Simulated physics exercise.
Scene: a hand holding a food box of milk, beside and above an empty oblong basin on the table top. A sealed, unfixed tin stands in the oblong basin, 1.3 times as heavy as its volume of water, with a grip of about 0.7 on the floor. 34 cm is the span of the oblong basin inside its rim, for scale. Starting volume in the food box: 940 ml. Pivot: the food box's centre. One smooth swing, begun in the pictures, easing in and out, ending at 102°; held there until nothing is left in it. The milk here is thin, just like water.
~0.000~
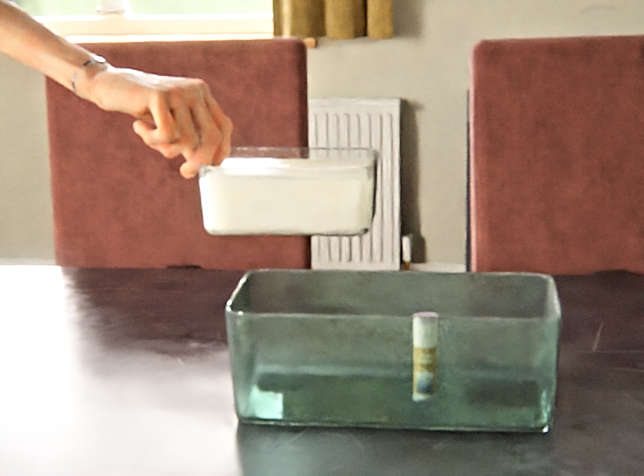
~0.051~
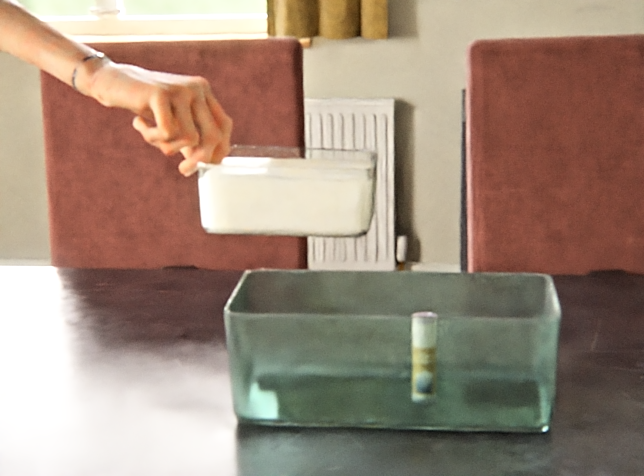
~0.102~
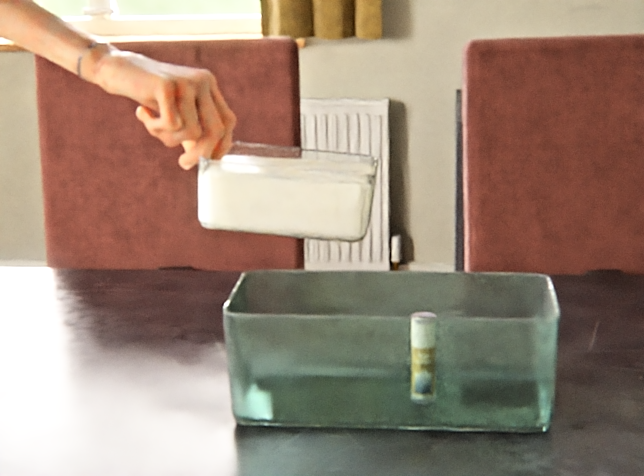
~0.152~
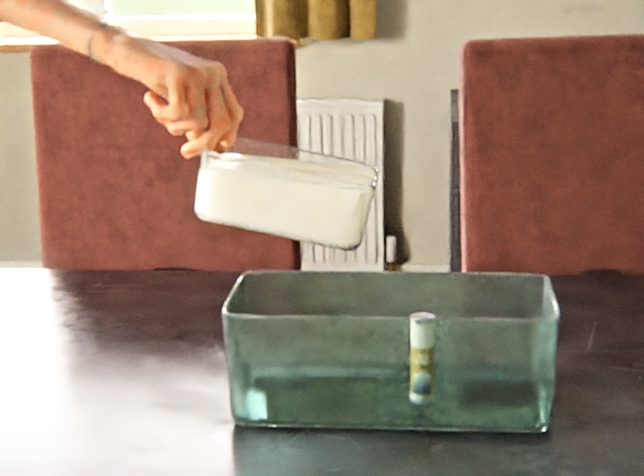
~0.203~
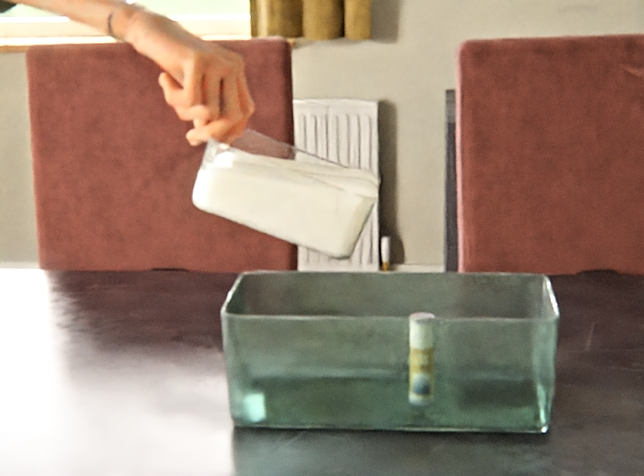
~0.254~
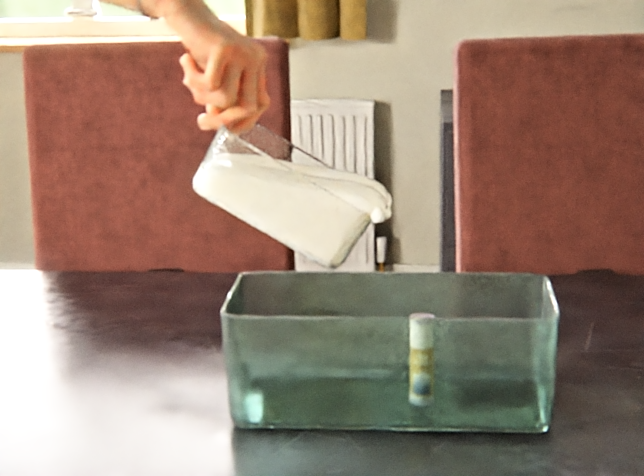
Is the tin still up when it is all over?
Yes, the tin stays standing.
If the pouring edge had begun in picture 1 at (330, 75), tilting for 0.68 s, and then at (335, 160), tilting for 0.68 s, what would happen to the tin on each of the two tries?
First it tips over; then it tips over.
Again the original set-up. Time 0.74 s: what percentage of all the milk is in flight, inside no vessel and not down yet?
It comes to some 3 percent of the total.
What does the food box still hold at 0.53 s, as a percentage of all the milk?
Some 16 % of it is still there.
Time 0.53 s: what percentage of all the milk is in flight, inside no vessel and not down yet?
Roughly 26 percent.
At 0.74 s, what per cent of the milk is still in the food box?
Remaining share: Approx. 2 %.
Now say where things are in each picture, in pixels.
It leans 0°; its right rim is at (375, 160); the milk meets the walls at (211, 168) and (373, 168); the oblong basin's rim runs from (237, 292) to (556, 298); the tin's top is at (426, 320), in the first frame.
It leans 1°; its right rim is at (374, 162); the milk meets the walls at (209, 167) and (373, 169), in the second frame.
It leans 6°; its right rim is at (375, 168); the milk meets the walls at (209, 164) and (373, 172), in the third frame.
It leans 12°; its right rim is at (376, 178); the milk meets the walls at (210, 162) and (375, 175), in the fourth frame.
It leans 21°; its right rim is at (377, 192); the milk meets the walls at (208, 163) and (375, 183); 2 per cent is over the edge, in the fifth frame.
It leans 31°; its right rim is at (375, 208); the milk meets the walls at (209, 160) and (366, 191); 7 per cent is over the edge, in the sixth frame.
Then, 0.53 s in, the tilt is 91° and 15 per cent is still to pour; the tin stands where it began.
Then, 0.74 s in, the tilt is 102° and 2 per cent is still to pour; the tin leans 4°.
Then, 0.95 s in, the tilt is 102° and 0 per cent is still to pour; the tin leans 7°.
Then, 1.18 s in, the tilt is 102° and 0 per cent is still to pour; the tin stands 1 cm from where it began.
Finally, the tin stands 1 cm from where it began.
